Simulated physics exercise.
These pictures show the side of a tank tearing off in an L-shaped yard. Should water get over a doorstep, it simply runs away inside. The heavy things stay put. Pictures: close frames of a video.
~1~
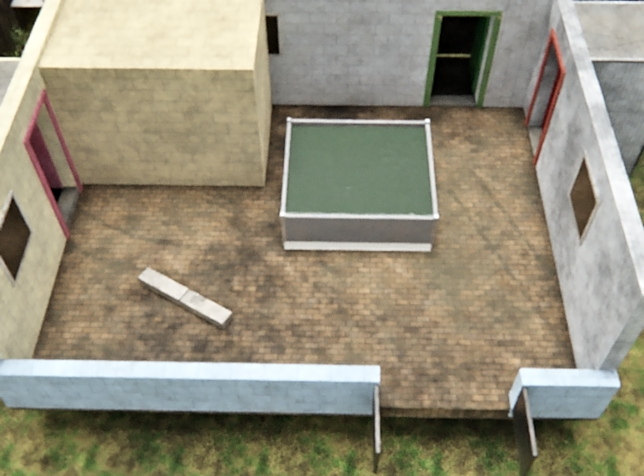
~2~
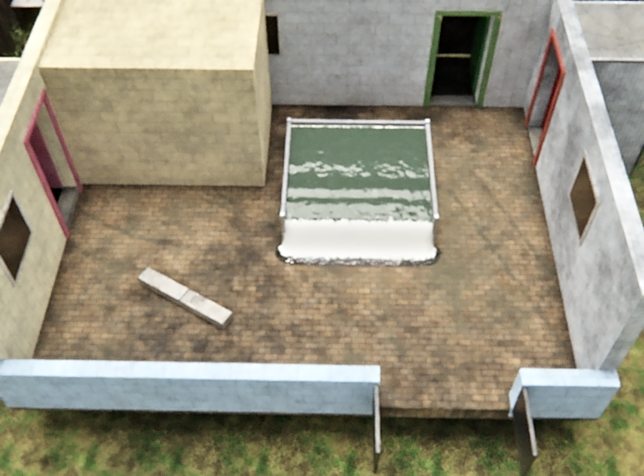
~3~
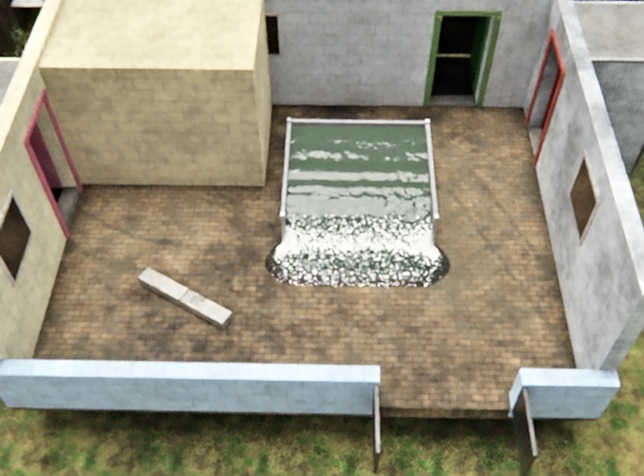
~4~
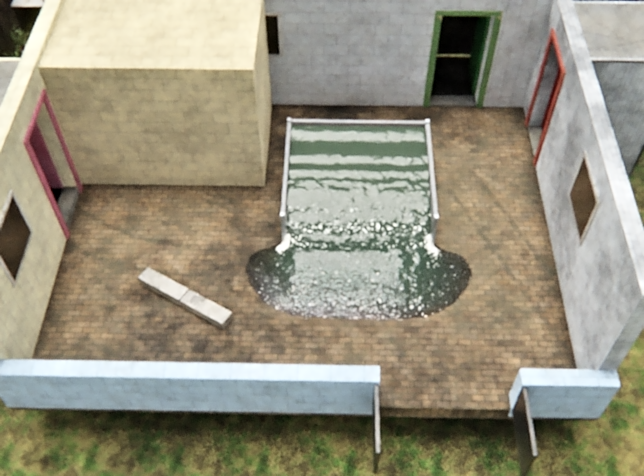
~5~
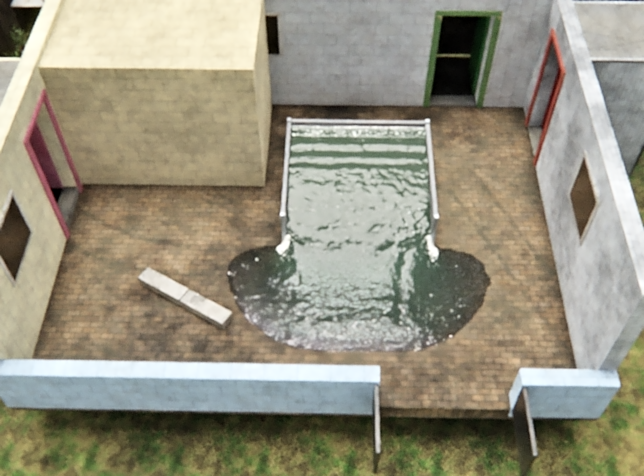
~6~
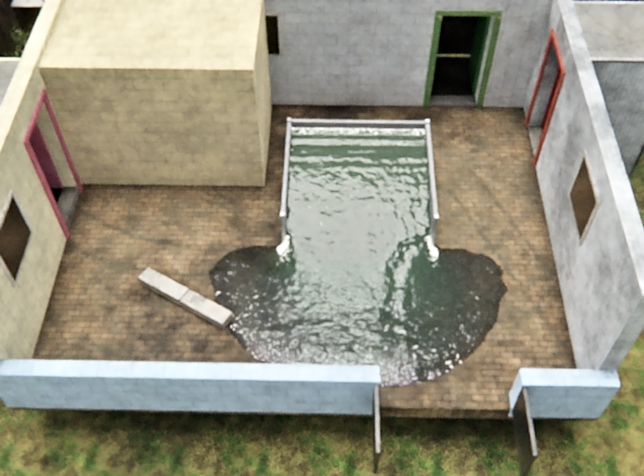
A square tank of dark green water with pale rims stands on the brown paved floor of a walled yard, seen from high above by a still camera. A cream block and pink-framed doorway are at left, green- and red-framed doorways behind and at right, a pale slab lower left, and low bluish walls in front. The tank's near side gives way and water pours forward, foaming, then fans out both ways across the paving, reaching the slab and front wall.
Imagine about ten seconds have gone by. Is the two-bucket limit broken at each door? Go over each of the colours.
Red door: Limit kept, green door: Limit kept, pink door: Limit kept.
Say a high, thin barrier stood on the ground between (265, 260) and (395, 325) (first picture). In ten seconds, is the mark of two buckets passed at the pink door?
Result for pink - under the threshold.
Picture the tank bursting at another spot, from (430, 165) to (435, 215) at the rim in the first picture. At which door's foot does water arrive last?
Coming last is the pink one.
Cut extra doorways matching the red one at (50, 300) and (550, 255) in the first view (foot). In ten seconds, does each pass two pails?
Above, below.
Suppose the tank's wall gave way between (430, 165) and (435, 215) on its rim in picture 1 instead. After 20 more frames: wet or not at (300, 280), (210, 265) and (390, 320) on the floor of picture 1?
The first spot is spared, the second spared, the third swamped.
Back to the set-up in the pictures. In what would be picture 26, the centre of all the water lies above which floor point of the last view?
I'd place it roughly at (301, 299).
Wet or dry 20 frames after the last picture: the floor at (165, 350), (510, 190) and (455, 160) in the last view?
Point 1: Drenched; point 2: Not wet; point 3: Not wet.
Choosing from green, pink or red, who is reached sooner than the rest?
The pink one.
A moment on, water covers 35 % of the floor; the red door not reached, the green door not reached, the pink door not reached.
Next, water covers 40 % of the floor; the red door not reached, the green door not reached, the pink door not reached.
Then, water covers 55 % of the floor; the red door not reached, the green door not reached, the pink door wet at the sill, nothing in.
Later, water covers 75 % of the floor; the red door not reached, the green door not reached, the pink door wet at the sill, nothing in.
In the end, water covers 95 % of the floor; the red door wet at the sill, nothing in, the green door wet at the sill, nothing in, the pink door wet at the sill, nothing in.
